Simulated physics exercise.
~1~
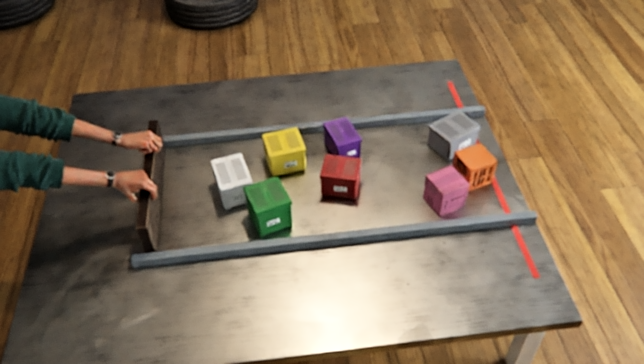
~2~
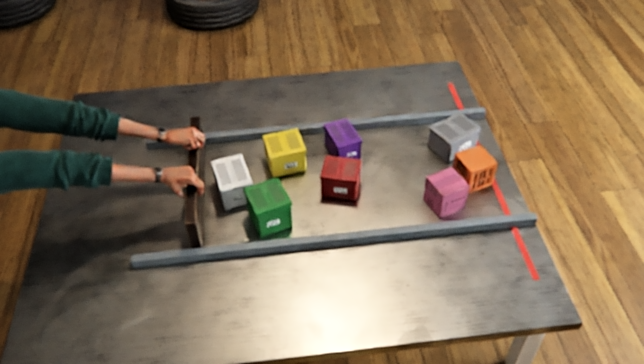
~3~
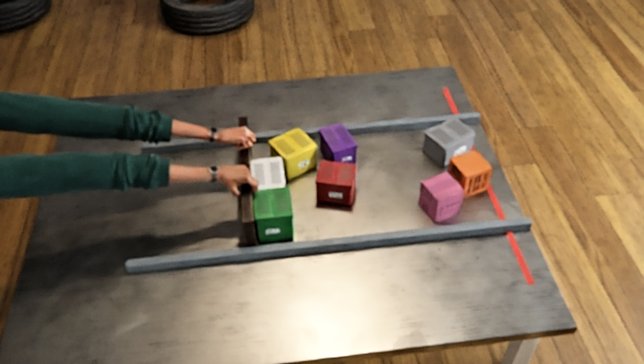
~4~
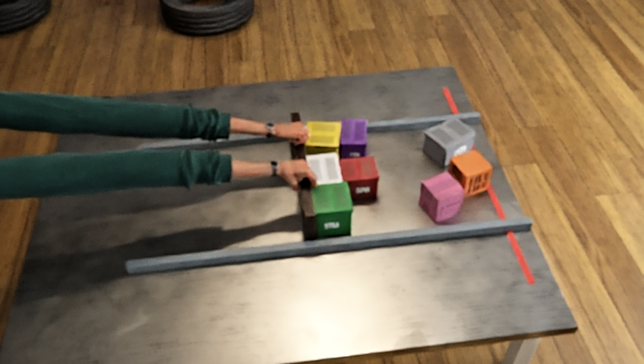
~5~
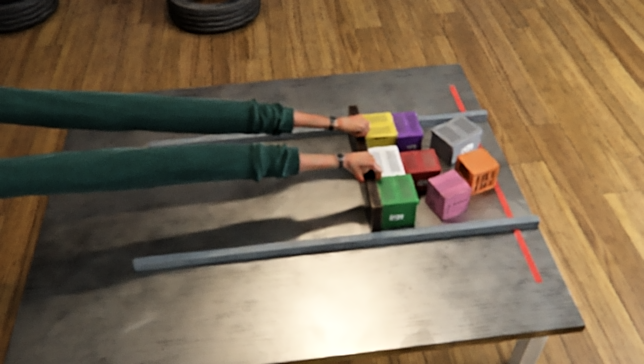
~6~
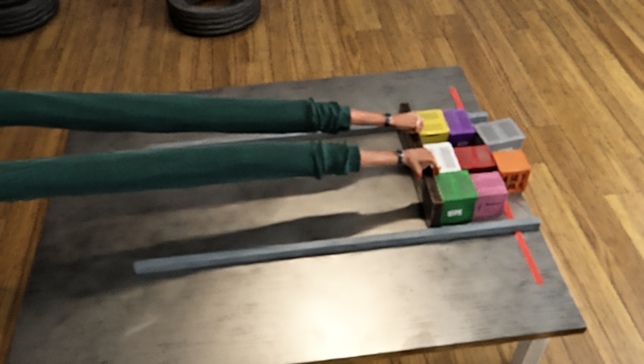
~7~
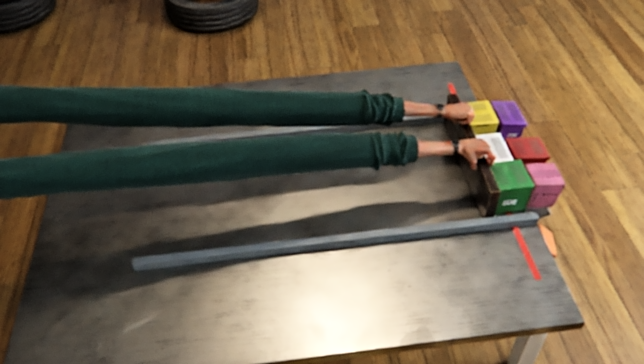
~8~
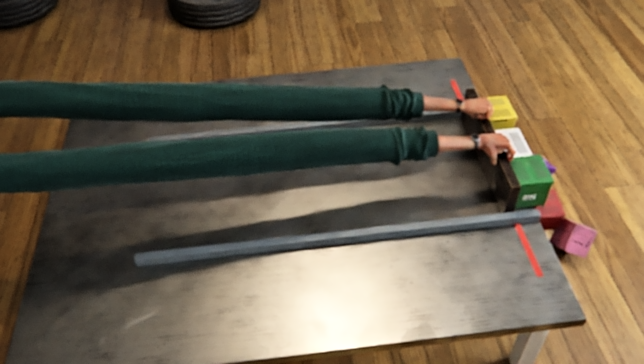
Two green-sleeved arms pushed a dark plank rightward between two rails on a table, gathering colorful boxes and shoving them past the red strip, until the orange, grey, purple, pink and red ones went over the edge while the yellow, white and green stayed against the plank.
